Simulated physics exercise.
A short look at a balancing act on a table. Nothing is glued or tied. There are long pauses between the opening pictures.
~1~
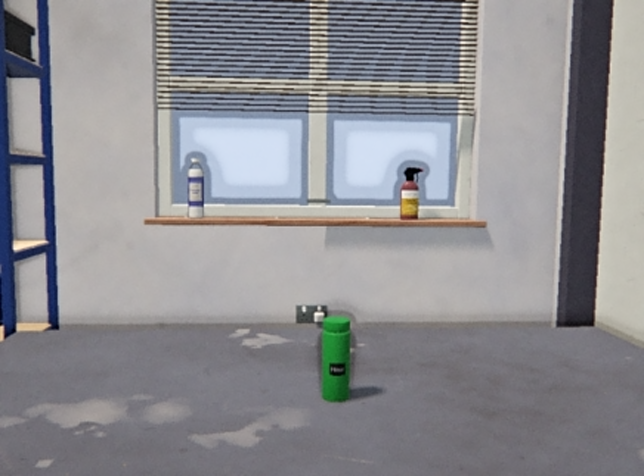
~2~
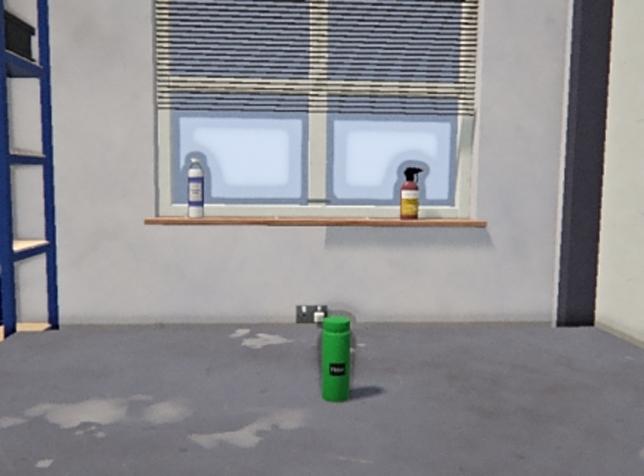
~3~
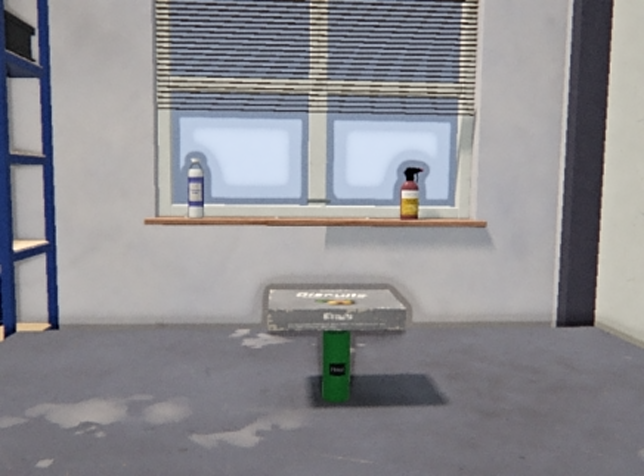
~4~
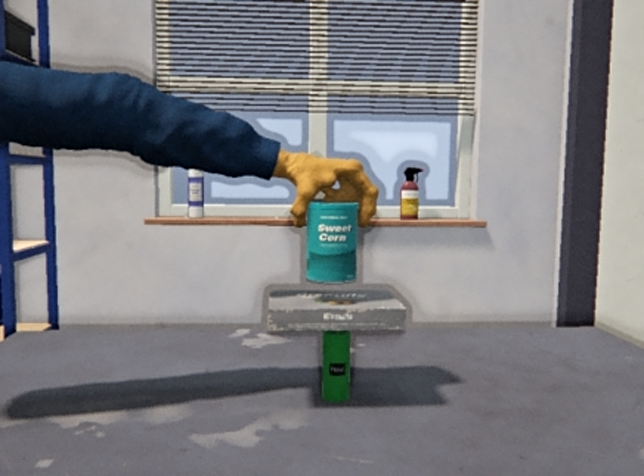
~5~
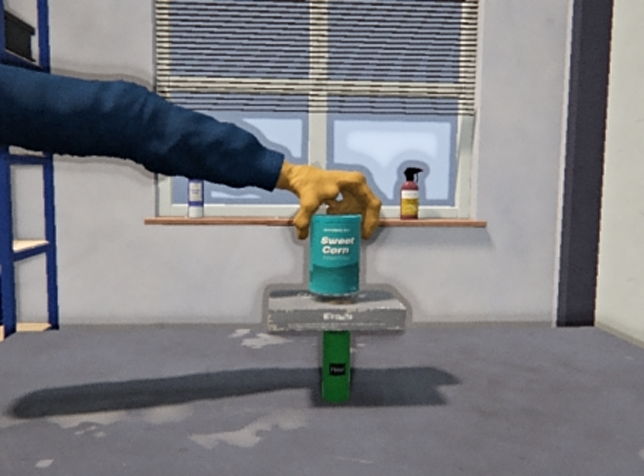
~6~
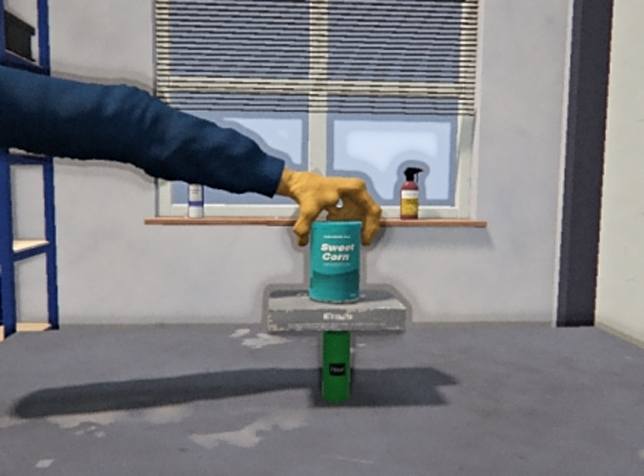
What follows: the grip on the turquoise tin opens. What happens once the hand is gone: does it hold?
Outcome: The stack keeps its balance.
Then, 0.20 s later than the last frame, all is still.
Then, 0.50 s later than the last frame, turquoise tin resting near (335, 261).
When it is over, all 3 as before. End places, in pixels of the last picture, turquoise tin near (335, 261). The stack holds.
